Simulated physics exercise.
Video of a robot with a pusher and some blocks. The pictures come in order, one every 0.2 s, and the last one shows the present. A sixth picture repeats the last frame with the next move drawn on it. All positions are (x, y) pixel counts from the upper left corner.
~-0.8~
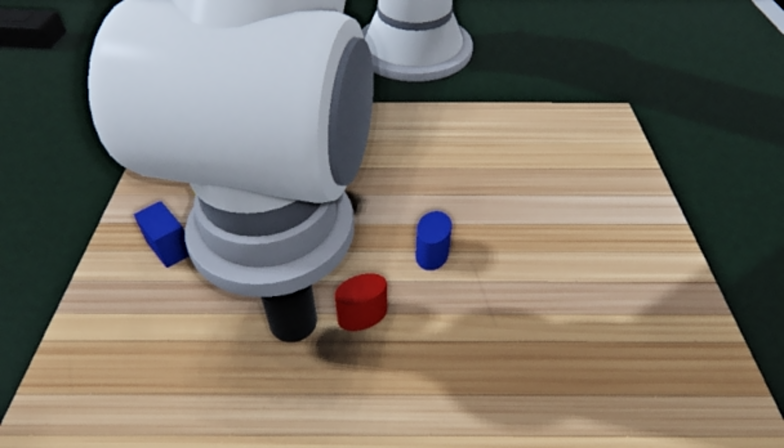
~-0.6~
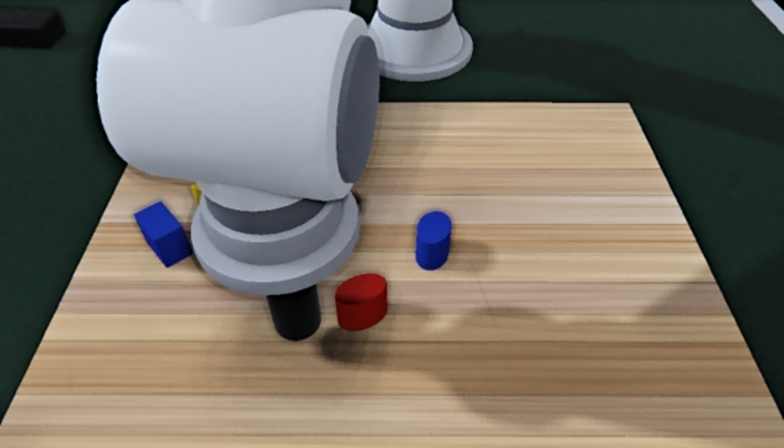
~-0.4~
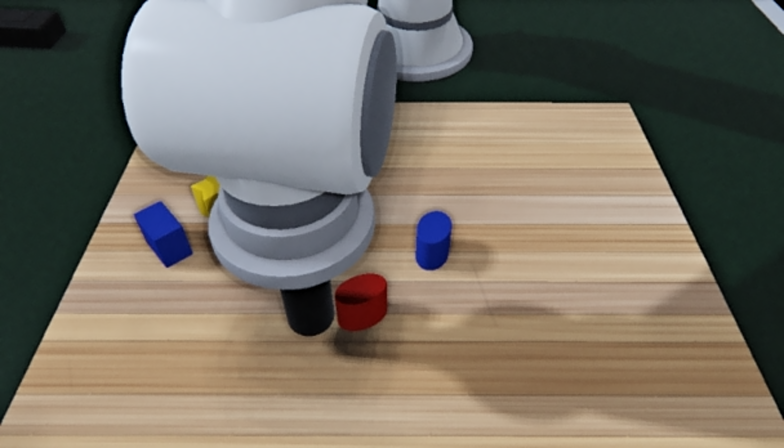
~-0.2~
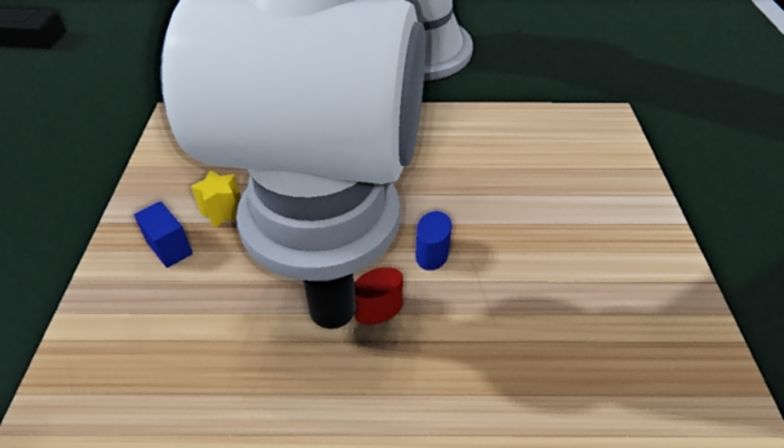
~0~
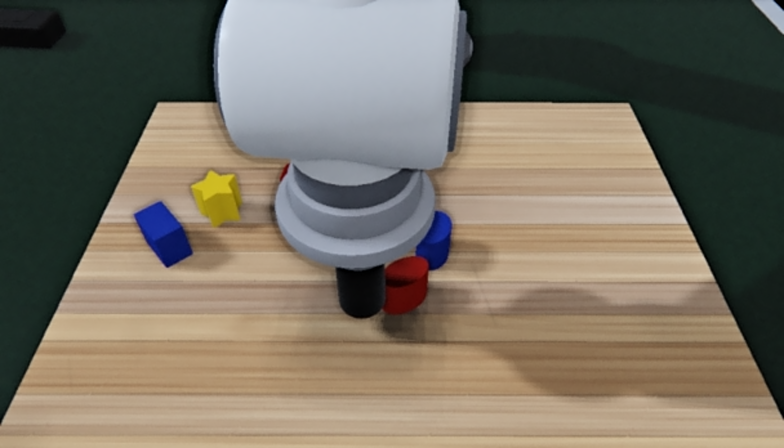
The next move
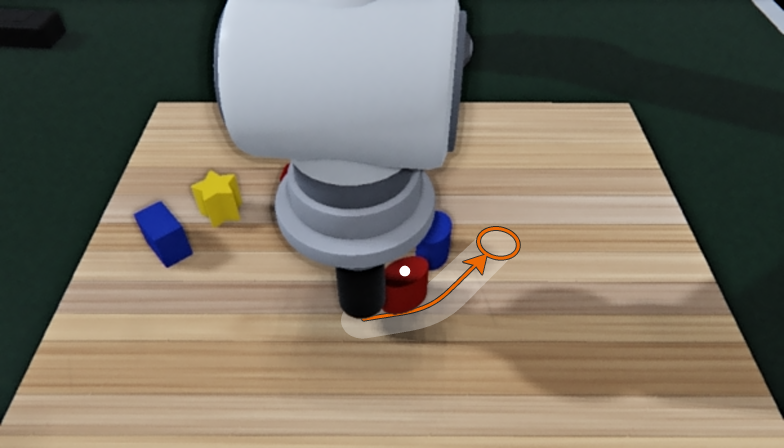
A bulky white robot arm with a black pusher moved right across a wooden table, revealing a yellow star, and nudged a red block rightward and slightly upward toward a blue one that stayed still.
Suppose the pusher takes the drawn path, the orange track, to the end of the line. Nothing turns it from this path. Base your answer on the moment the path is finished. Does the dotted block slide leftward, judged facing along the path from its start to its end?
Going by the path, yes.
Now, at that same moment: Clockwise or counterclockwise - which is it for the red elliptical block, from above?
Top view: Counterclockwise.
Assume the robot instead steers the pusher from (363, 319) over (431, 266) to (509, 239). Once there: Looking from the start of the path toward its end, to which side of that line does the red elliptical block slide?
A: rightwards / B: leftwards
A.
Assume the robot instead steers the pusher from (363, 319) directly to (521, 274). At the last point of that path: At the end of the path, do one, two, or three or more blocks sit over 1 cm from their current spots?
The number will come to 1.
Path on the board, from (363, 319) by way of (423, 308) and (465, 275) to (498, 243); the dot is on the red elliptical block.
On the path given first. One third of the way, pusher (426, 289); red elliptical block (455, 251), turned 35° anticlockwise.
Two thirds of the way, pusher (468, 257); red elliptical block (480, 218), turned 75° anticlockwise.
At the end, pusher (502, 225); red elliptical block (489, 191), turned 150° anticlockwise; blue elliptical block in place.
